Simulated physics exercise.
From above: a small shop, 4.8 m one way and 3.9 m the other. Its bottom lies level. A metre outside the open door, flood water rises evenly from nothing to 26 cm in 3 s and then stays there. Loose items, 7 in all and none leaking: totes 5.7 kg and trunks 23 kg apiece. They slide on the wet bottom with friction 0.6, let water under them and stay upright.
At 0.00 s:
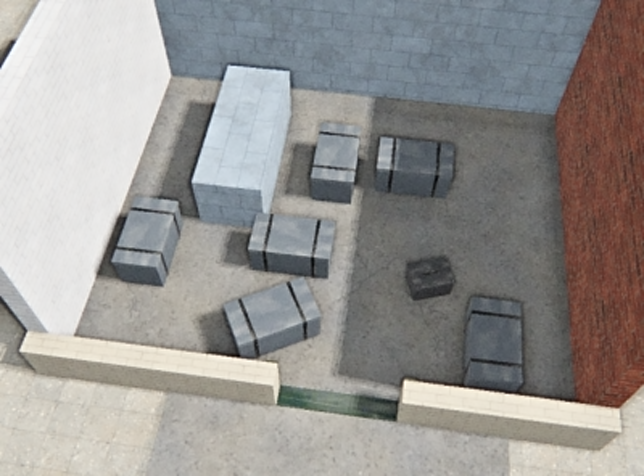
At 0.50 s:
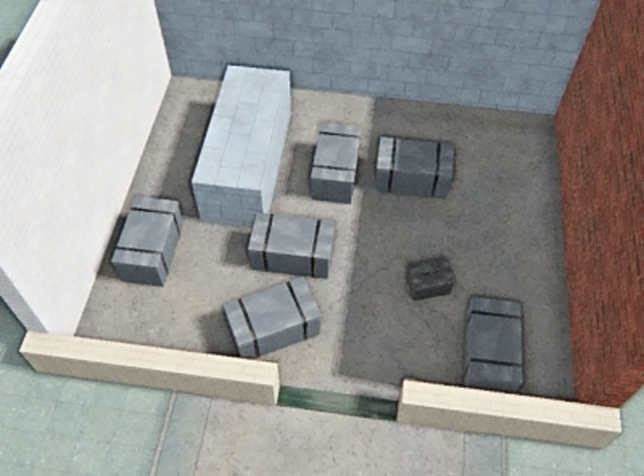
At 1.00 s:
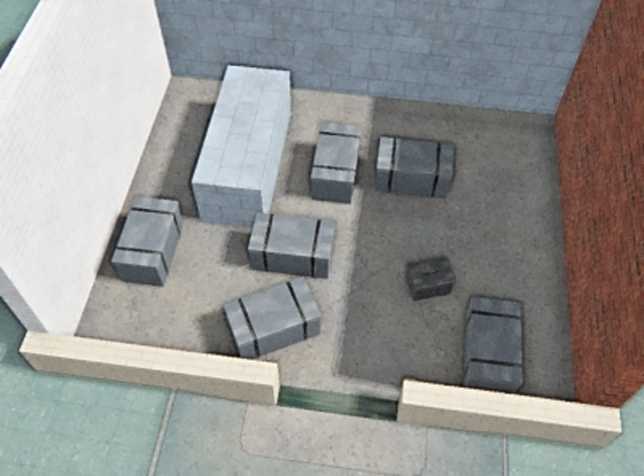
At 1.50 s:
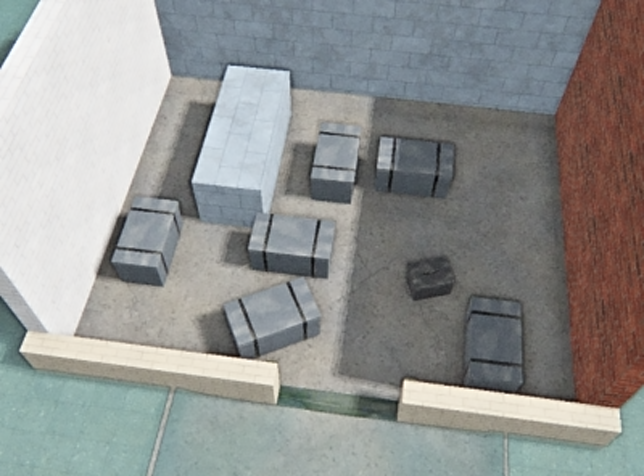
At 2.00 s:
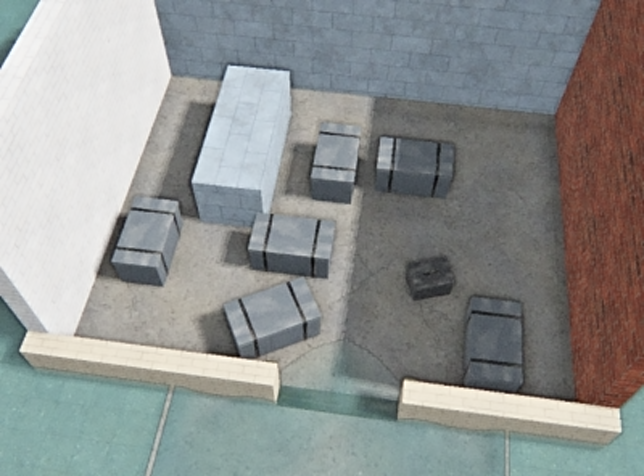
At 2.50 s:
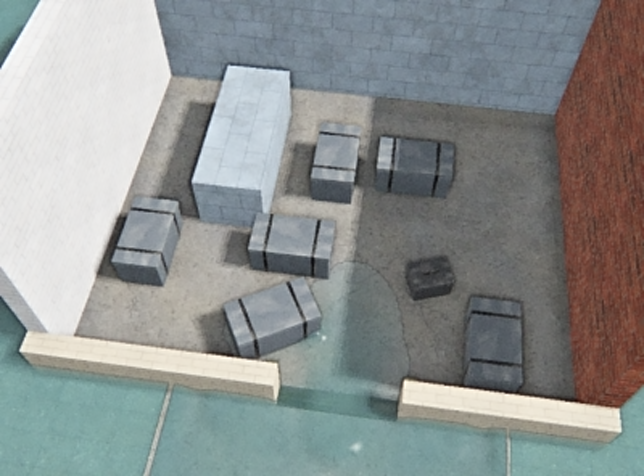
Small walled room seen from above, water covering the paving outside, then spreading through the doorway while the boxes stay still.
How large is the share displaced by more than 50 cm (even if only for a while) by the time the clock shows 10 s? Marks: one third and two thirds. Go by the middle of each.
That comes to two thirds or more.
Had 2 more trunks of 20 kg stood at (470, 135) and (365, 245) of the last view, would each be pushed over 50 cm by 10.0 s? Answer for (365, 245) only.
Answer: Past it.
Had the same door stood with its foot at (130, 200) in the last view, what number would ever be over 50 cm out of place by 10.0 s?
In that case 4 of them.
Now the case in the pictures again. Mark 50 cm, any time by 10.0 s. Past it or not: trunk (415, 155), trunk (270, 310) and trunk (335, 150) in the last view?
In turn: Over, more, more.
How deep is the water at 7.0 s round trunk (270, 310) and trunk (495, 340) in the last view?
Roughly 6 and 2 cm.
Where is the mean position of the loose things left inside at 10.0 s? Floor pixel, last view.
Around (367, 217).
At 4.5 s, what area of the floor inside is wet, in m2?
About 10.0 m2.
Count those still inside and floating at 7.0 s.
At that moment 4.
After 3.5 s 0 of 7 are over 50 cm from their spots; 0 afloat.
After 4.5 s 3 of 7 are over 50 cm from their spots; 0 afloat.
After 7.0 s 5 of 7 are over 50 cm from their spots; 4 afloat.
After 10.0 s 5 of 7 are over 50 cm from their spots, and 5 have been at some point; 5 afloat.
